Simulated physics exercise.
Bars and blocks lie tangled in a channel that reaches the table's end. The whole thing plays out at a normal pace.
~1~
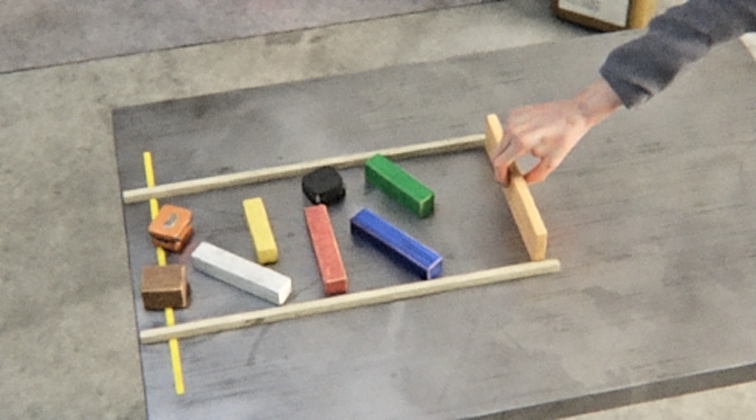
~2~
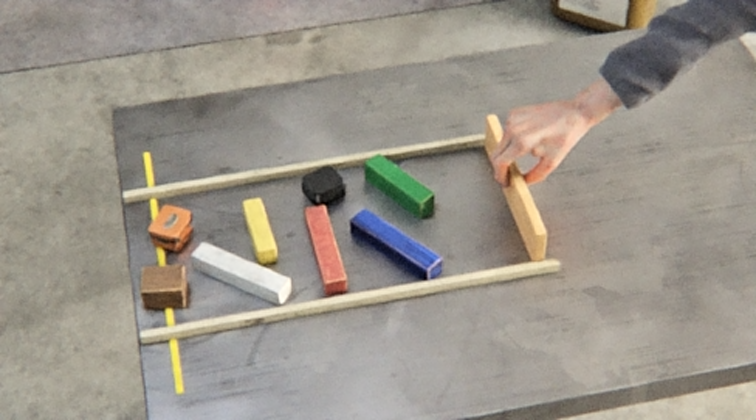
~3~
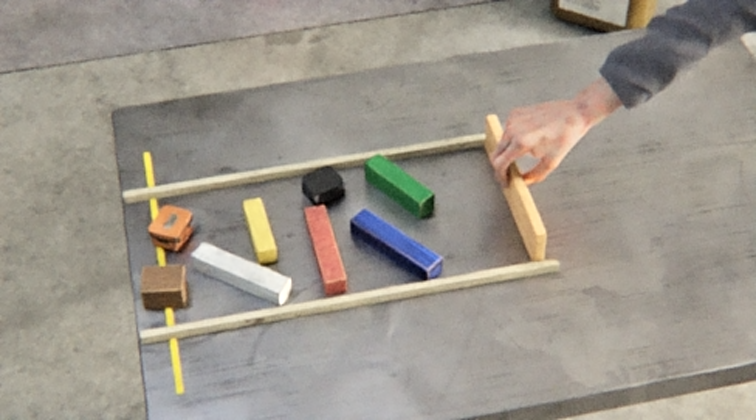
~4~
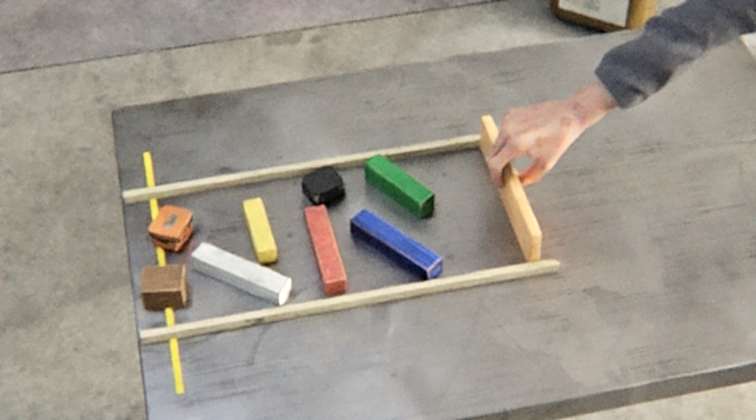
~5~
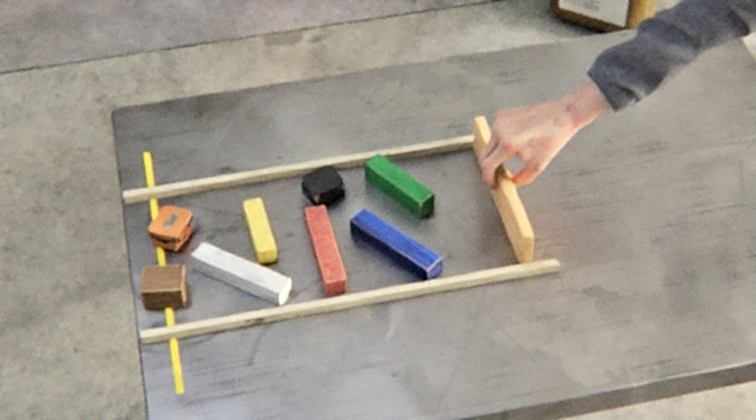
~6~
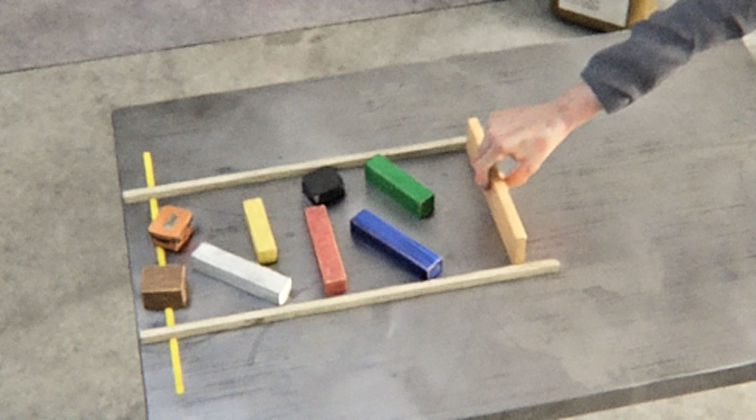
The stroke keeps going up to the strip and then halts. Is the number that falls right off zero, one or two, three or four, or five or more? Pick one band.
It is five or more.
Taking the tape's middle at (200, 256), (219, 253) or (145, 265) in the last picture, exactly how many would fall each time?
Down on the floor: 4, 2 and 7.
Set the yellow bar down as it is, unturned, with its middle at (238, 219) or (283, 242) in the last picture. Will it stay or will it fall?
Taken in order, it does not stay and then does not stay.
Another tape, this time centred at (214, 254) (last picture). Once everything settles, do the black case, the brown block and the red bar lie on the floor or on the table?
Black case: Stays in place; brown block: Goes down; red bar: Stays in place.
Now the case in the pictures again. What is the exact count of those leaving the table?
It is 6, no more and no fewer.
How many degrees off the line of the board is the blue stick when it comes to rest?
About 15° out of line.
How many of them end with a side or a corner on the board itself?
That makes 2.
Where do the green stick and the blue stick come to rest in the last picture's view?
In the last picture the green stick sits at (146, 225) while the blue stick sits at (141, 288).
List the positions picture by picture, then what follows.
In the first picture, brown block (164, 287); orange case (171, 229); white bar (241, 273); board (514, 187); tape (162, 262).
In the second picture, orange case (171, 230); red bar (325, 249).
In the third picture, white bar (241, 274); board (514, 187).
In the fourth picture, brown block (164, 287); green stick (399, 186).
In the fifth picture, orange case (171, 230); black case (323, 187).
In the sixth picture, brown block (164, 287); orange case (171, 230); white bar (241, 274); board (495, 191); tape (162, 262).
Soon after, none off yet; brown block at rest near (164, 287); orange case at rest near (171, 230); white bar at rest near (241, 274).
At rest, the number that fall off is five or more; fallen, black case, red bar, yellow bar, white bar, orange case and brown block.
